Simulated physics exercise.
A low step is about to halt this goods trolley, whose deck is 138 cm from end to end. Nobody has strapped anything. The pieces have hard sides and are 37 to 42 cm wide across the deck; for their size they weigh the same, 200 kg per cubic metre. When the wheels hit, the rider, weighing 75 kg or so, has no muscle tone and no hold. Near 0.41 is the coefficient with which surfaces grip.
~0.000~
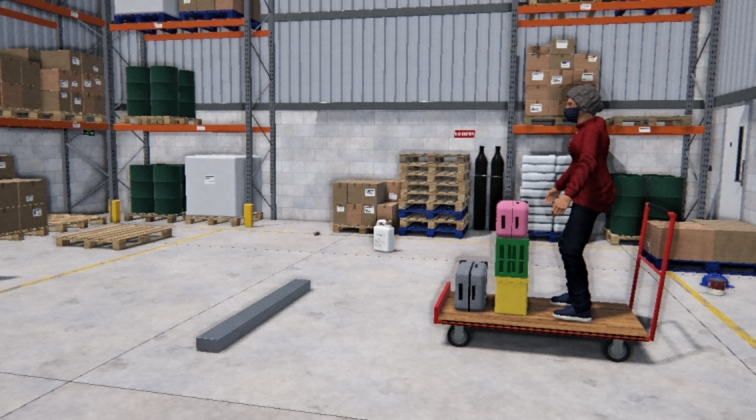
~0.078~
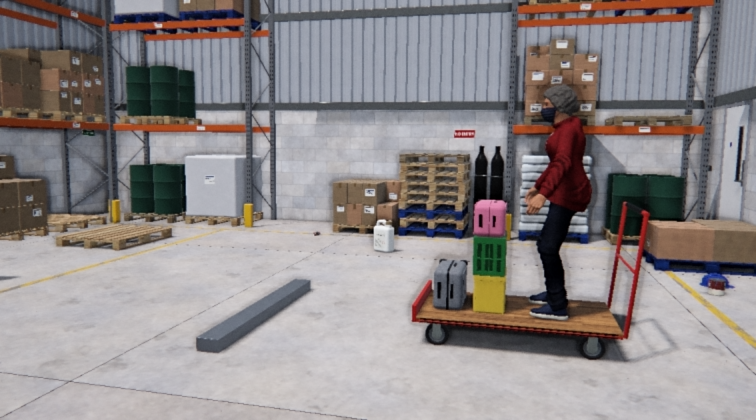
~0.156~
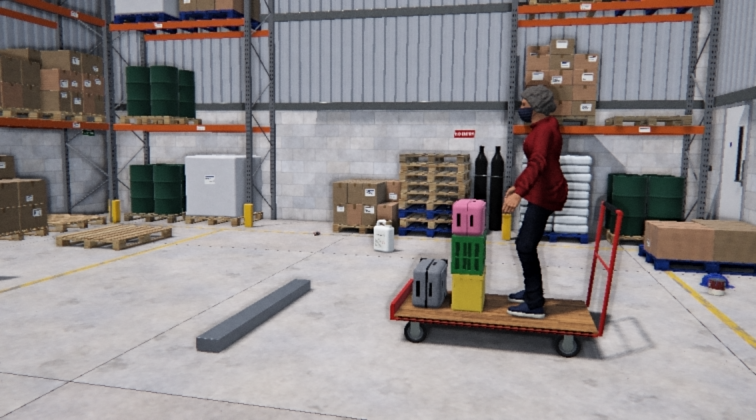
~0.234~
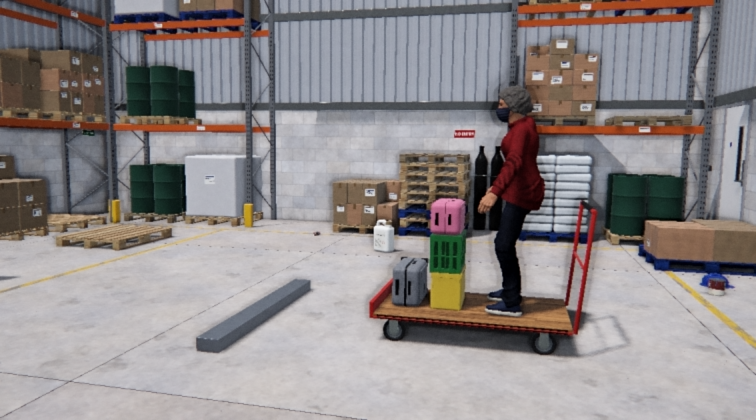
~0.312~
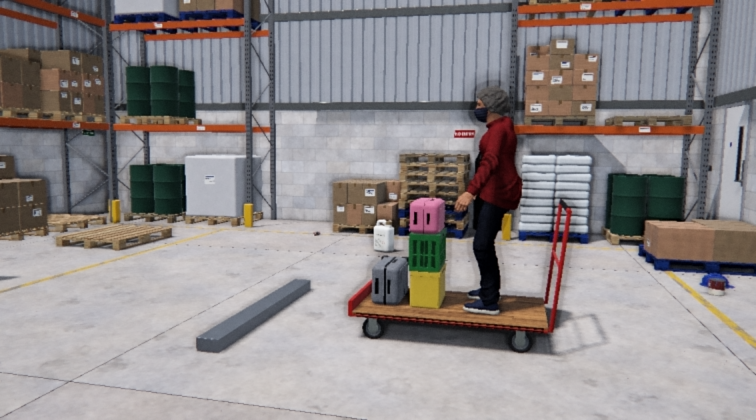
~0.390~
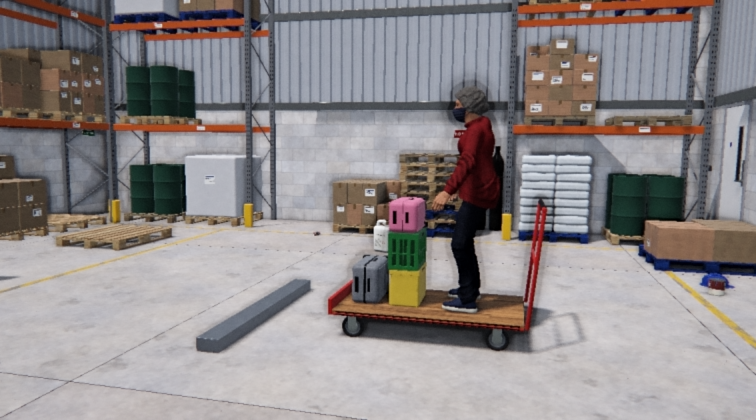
A red-railed flatbed trolley with a wooden deck rolls steadily leftward across a pale warehouse floor, seen side-on by a still camera. Aboard it, a person in a grey beanie, dark mask, red jacket and dark trousers stands facing left, behind a stacked yellow crate, green crate and pink case, with a grey case in front. The load and rider glide along together, the rider's arms shifting slightly, narrowing the gap to a long grey beam lying left of centre.
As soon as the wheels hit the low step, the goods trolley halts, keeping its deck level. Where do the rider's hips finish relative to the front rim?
The rider's hips finish short of the front rim.
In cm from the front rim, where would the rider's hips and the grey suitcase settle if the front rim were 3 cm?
The hips would end 50 cm behind the front rim, and the grey one 0 cm behind it.
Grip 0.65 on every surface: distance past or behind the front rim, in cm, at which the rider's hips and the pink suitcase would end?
The hips would stop 60 behind the front rim, and the pink one 70 past it.
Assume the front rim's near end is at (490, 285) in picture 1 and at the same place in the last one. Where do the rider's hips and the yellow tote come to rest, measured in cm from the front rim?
Hips: 130 cm past; yellow: 40 cm behind.
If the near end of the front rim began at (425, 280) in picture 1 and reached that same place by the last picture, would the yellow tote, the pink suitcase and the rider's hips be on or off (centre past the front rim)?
Yellow - kept, pink - dropped, hips - kept.
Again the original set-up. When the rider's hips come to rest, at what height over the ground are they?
About 65 cm up.
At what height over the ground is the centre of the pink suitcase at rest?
Height: Roughly 10 centimetres.
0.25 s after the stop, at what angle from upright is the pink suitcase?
It leans roughly 50°.
The wheels strike at 0.74 s.
After 1.29 s the rider's hips are 55 cm behind the rim, near (326, 235) in the last picture's view.
After 1.74 s the rider's hips are 58 cm behind the rim, near (329, 241) in the last picture's view.
Final state at 3.6 s, past the rim, pink suitcase; behind it, green crate, yellow tote, grey suitcase and the rider's hips.
